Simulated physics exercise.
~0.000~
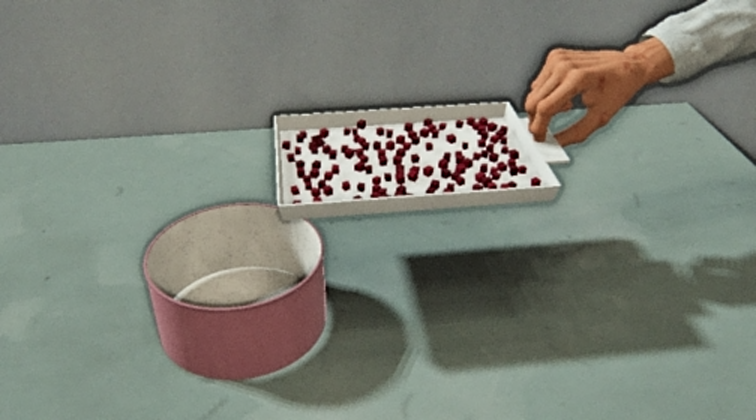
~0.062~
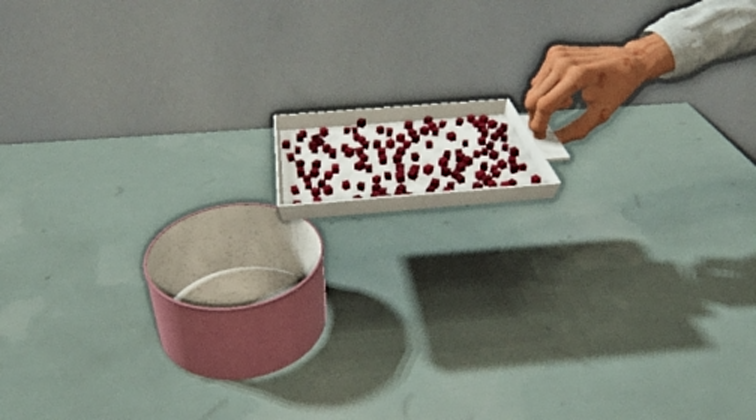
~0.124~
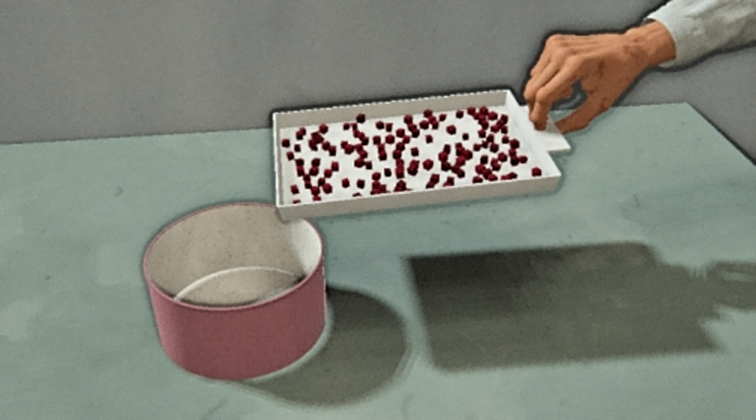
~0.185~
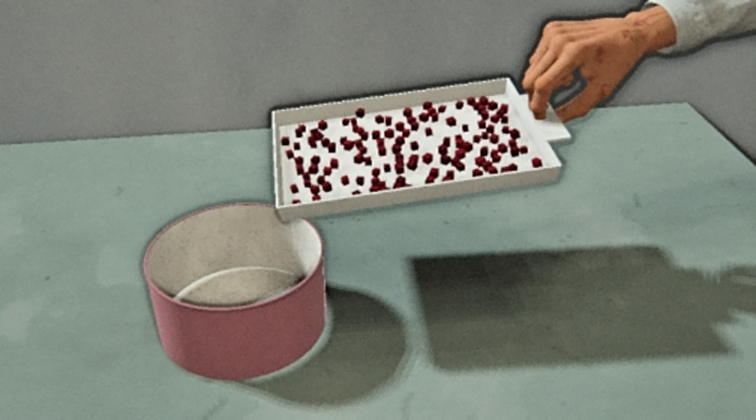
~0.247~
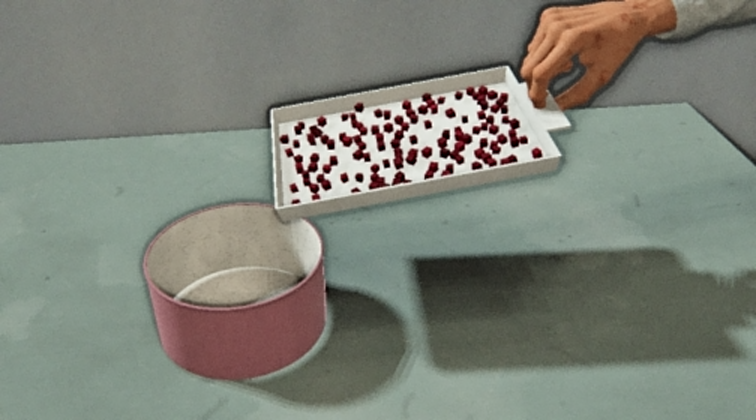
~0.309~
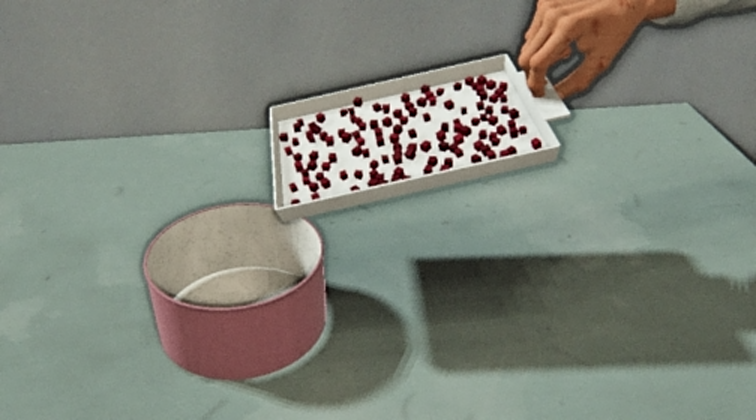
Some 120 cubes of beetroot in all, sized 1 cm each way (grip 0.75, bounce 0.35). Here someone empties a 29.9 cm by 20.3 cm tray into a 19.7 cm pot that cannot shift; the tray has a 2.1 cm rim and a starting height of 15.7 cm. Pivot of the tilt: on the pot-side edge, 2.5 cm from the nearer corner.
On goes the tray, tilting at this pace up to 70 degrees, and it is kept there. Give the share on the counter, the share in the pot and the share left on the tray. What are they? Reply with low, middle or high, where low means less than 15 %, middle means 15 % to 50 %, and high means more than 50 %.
My answer: Counter - low; pot - middle; left on the tray - high.
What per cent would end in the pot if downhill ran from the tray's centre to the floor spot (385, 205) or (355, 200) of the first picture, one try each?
I'd put it at roughly 5 per cent for the first tilt and roughly 15 per cent for the second.
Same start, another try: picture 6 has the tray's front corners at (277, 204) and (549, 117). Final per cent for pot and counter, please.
Pot: 30, counter: 15.
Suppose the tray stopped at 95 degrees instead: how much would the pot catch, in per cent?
Roughly 95 %.
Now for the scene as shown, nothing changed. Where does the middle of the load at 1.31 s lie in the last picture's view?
Near (276, 184).
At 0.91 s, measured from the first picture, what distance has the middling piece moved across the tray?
Roughly 4 cm.
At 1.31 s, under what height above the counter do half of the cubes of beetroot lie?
Roughly 20 centimetres.
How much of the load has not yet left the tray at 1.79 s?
Of the load, some 70 percent.
After 0.91 s, tilt 39 degrees; the tray holds 100 %, the pot 0 %.
After 1.31 s, tilt 58 degrees; the tray holds 75 %, the pot 15 %.
Then, at 1.79 s, tilt 70 degrees; the tray holds 70 %, the pot 30 %.
In the end, at 2.4 s, counter 0 %, pot 30 %, tray 70 %.
